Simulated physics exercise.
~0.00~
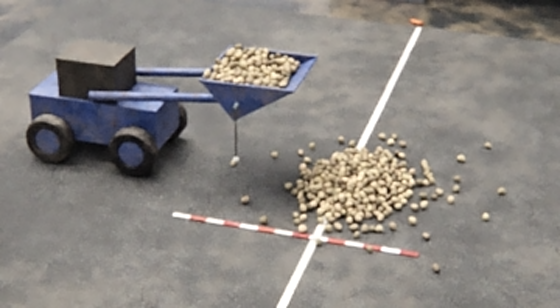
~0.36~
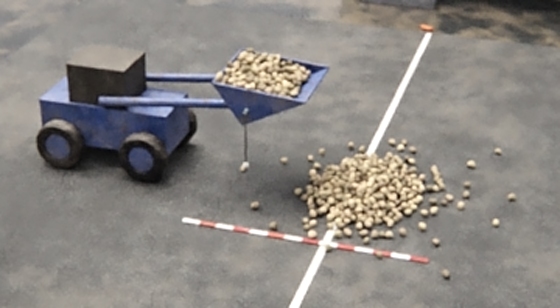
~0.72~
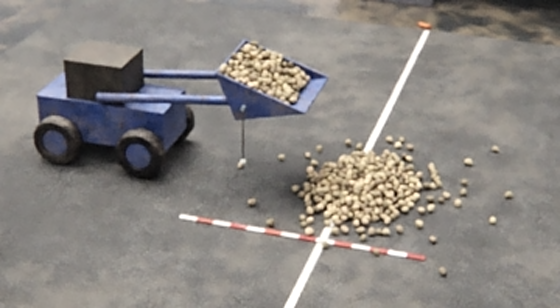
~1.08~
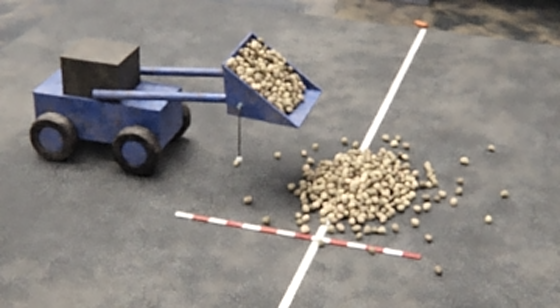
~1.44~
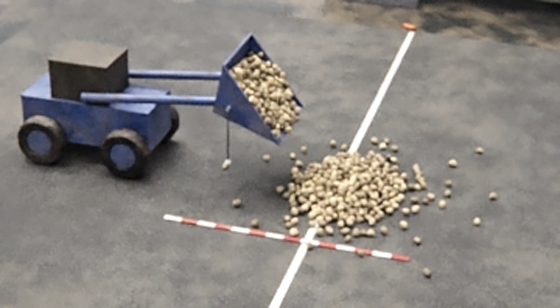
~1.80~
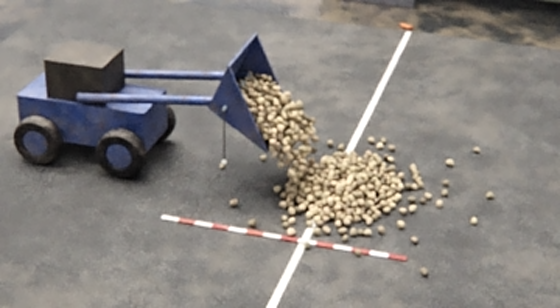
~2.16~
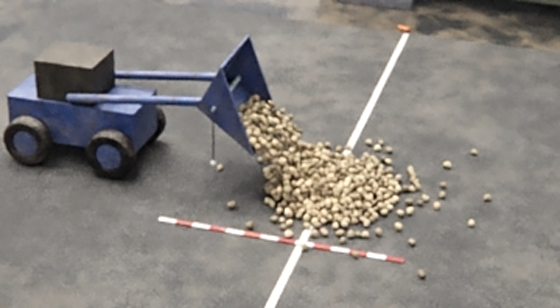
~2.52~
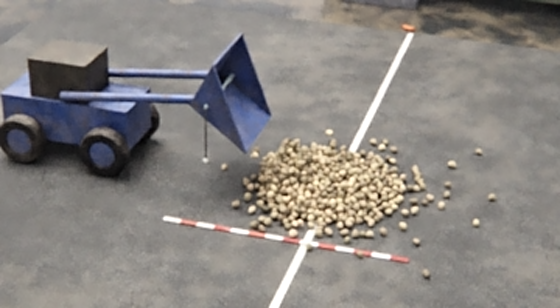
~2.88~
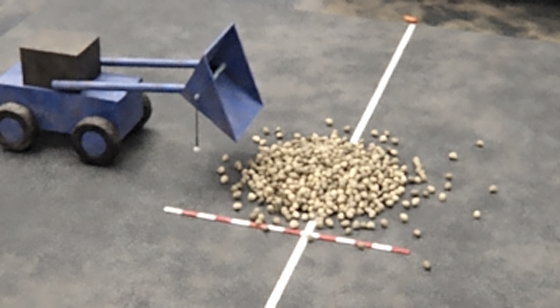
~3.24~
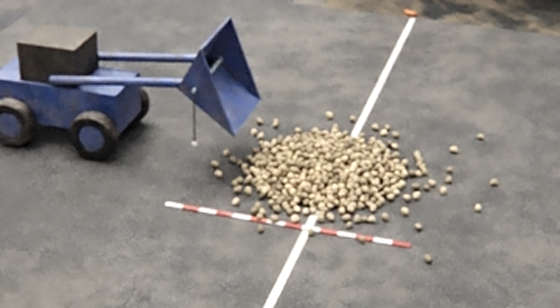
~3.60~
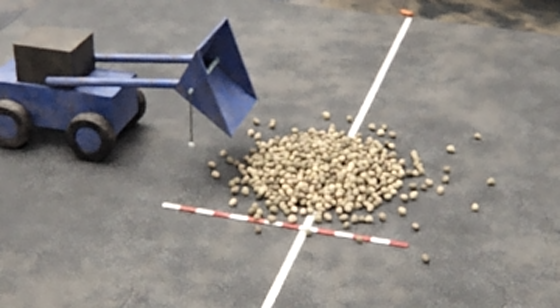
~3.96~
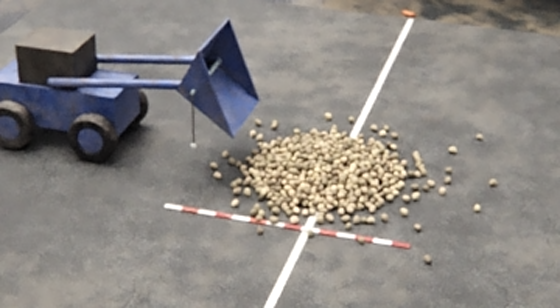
Blue loader tipping its bucket and pouring pale stones onto a loose pile across a white line, then backing left, bucket empty.
